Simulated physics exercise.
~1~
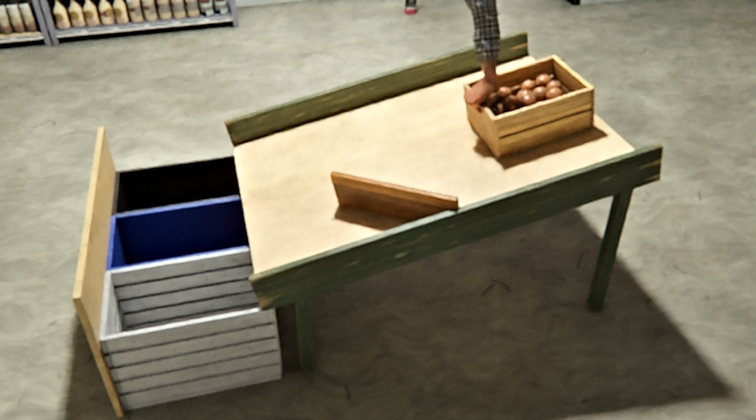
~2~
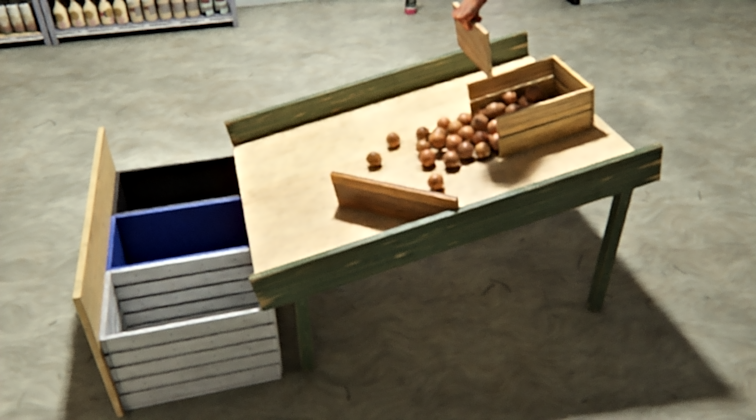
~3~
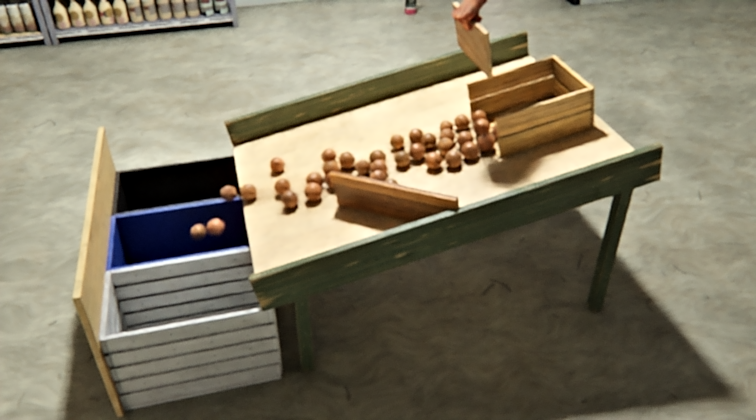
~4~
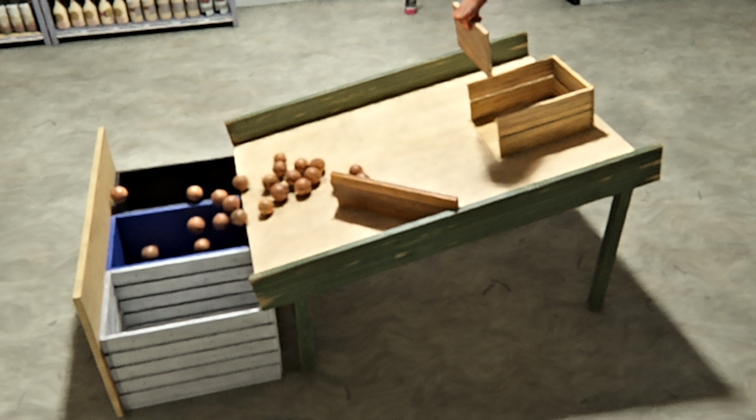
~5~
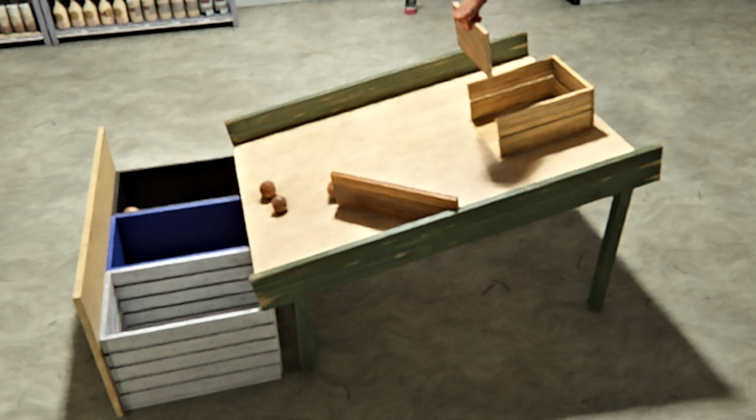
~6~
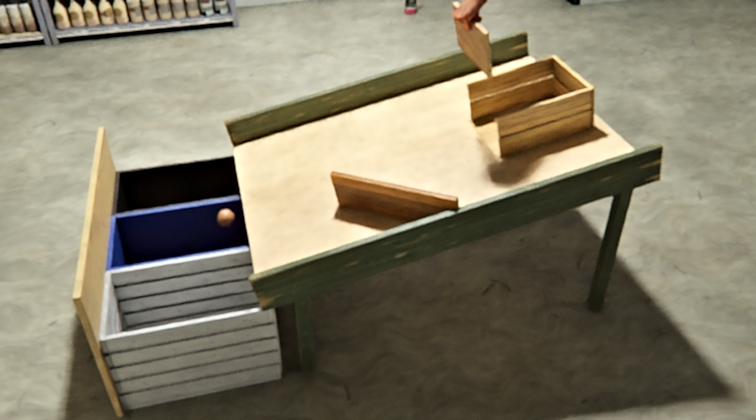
A hand lifted the gate of a wooden pen on a sloping table, and the round brown onions rolled down to the left past an angled board, dropping off the low edge, most into the blue bin and the rest into the black tote.
